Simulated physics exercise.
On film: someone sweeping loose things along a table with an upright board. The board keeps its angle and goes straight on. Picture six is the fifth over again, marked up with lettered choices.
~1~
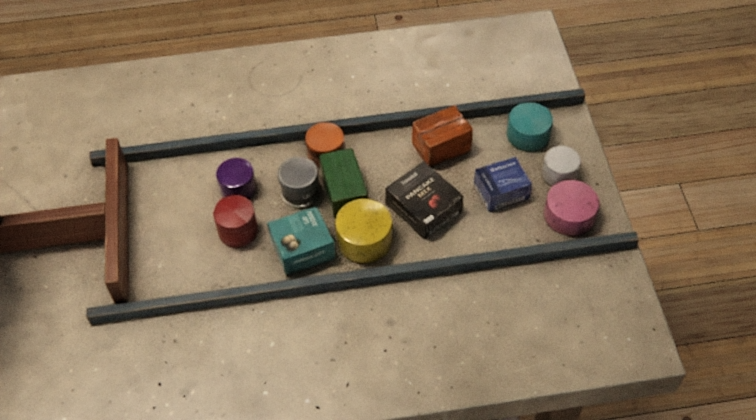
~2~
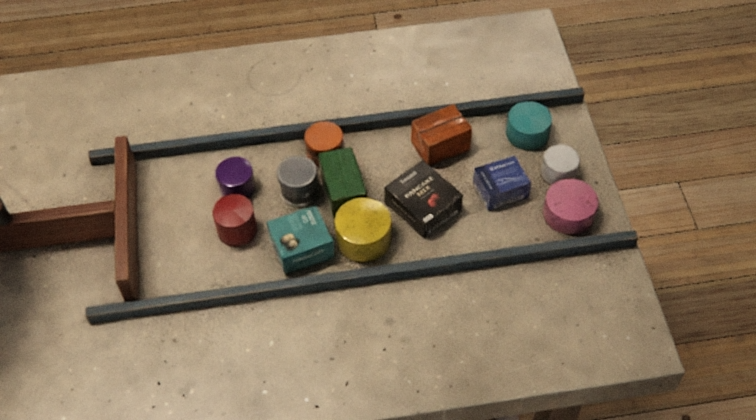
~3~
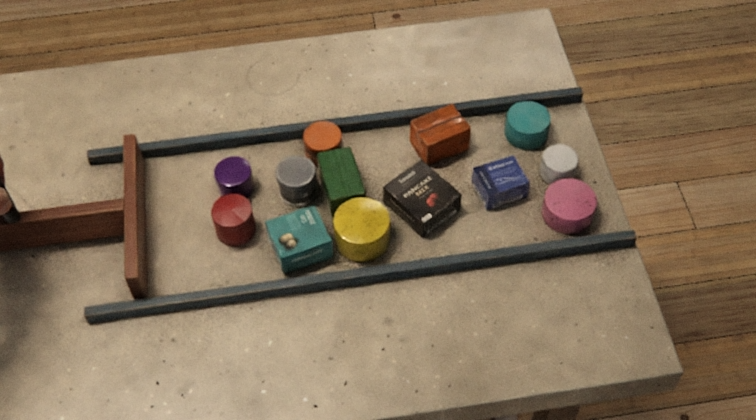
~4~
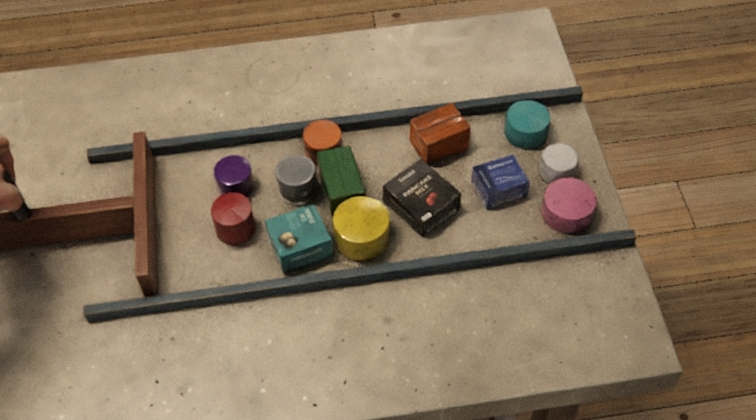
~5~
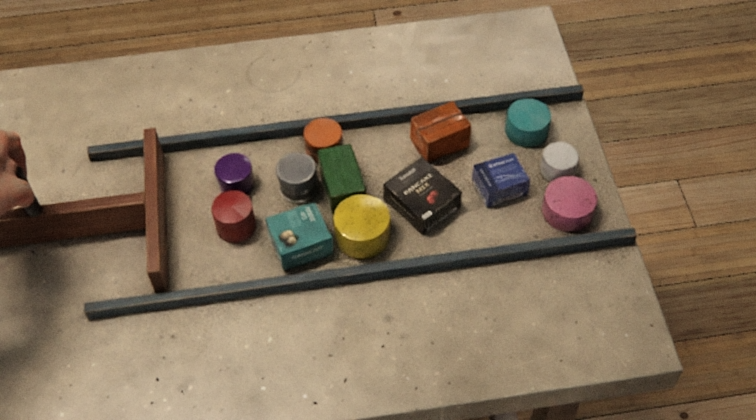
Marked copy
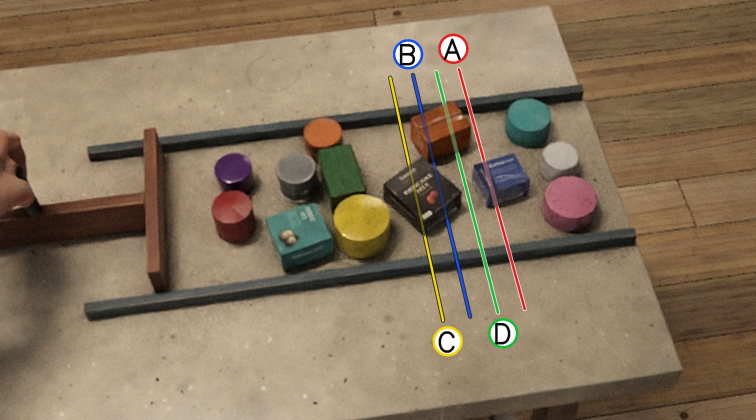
Wooden board on a handle sliding slowly right between two dark rails toward still, colourful tins and boxes, a hand appearing behind.
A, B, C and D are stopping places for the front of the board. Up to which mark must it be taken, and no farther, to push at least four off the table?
Up to line A.
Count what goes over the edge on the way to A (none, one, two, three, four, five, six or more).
By then, four.
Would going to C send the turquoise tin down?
By then, no.
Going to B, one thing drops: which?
The white tin.
On the copy, A at (489, 179); B at (439, 185); C at (414, 189); D at (464, 182).
On A. First, board (274, 180); turquoise packet (316, 241); yellow pot (370, 228).
Then, board (394, 164); white tin (580, 163); pink tin (589, 207).
Finally, board (487, 152); blue box over the edge; pink tin over the edge; four fallen.
By contrast, B drops only one; C drops none; D drops only two.
